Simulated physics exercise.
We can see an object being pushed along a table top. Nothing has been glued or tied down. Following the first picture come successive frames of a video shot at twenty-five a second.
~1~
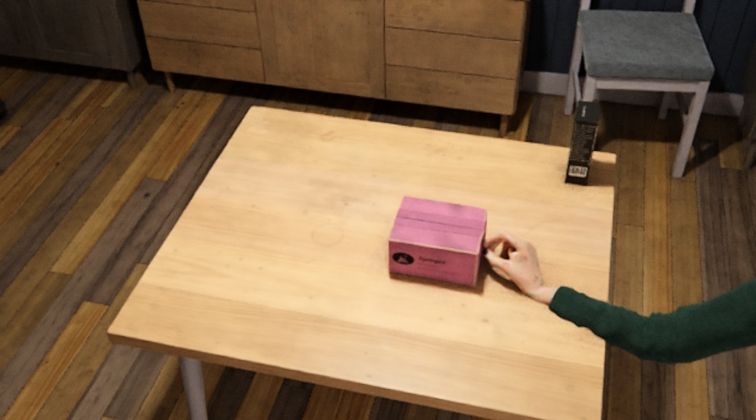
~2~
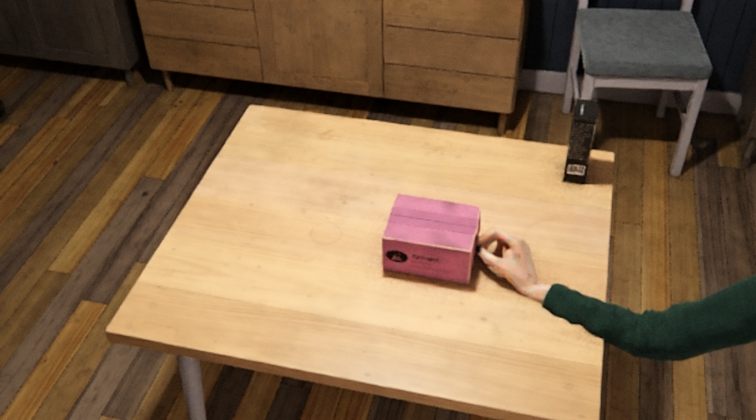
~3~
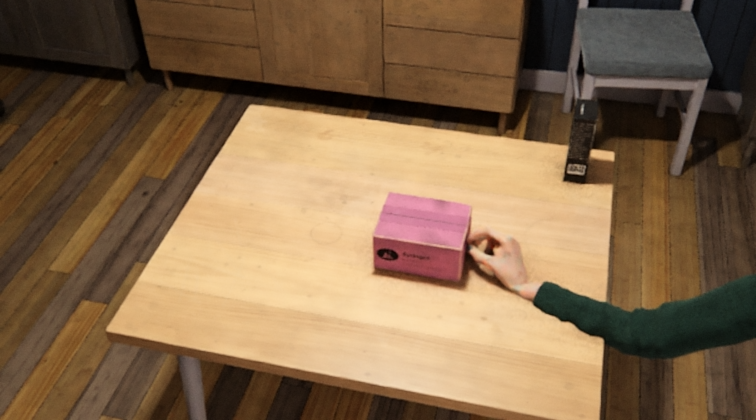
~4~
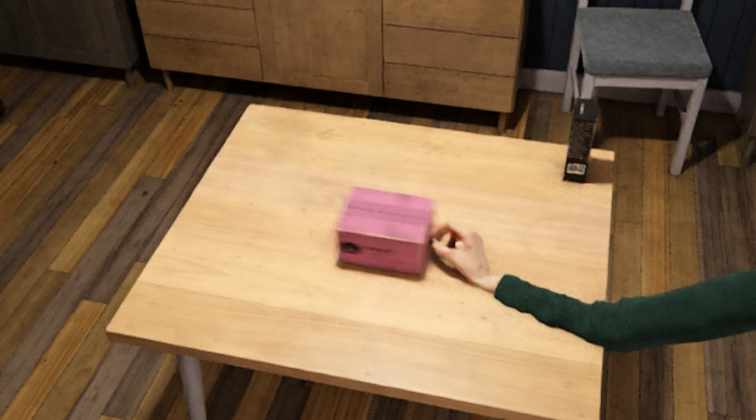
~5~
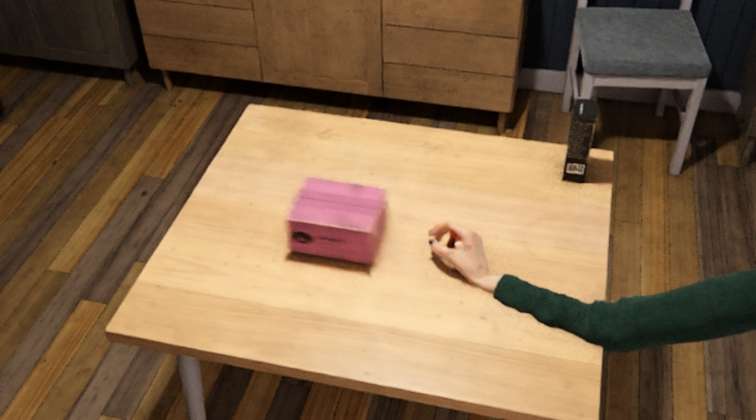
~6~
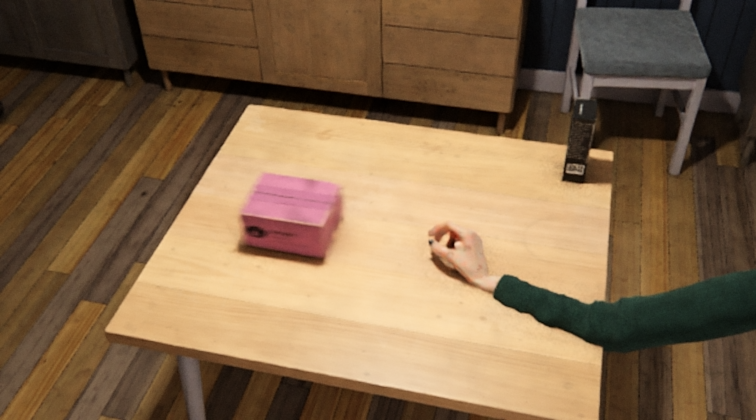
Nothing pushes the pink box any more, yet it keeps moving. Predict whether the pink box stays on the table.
It does not stay; it leaves the table.
Then, 0.20 s later than the last frame, pink box now off the table.
Then, 0.40 s later than the last frame, things are still on the move.
Then, 0.50 s later than the last frame, as before.
When it is over, off the table, pink box.
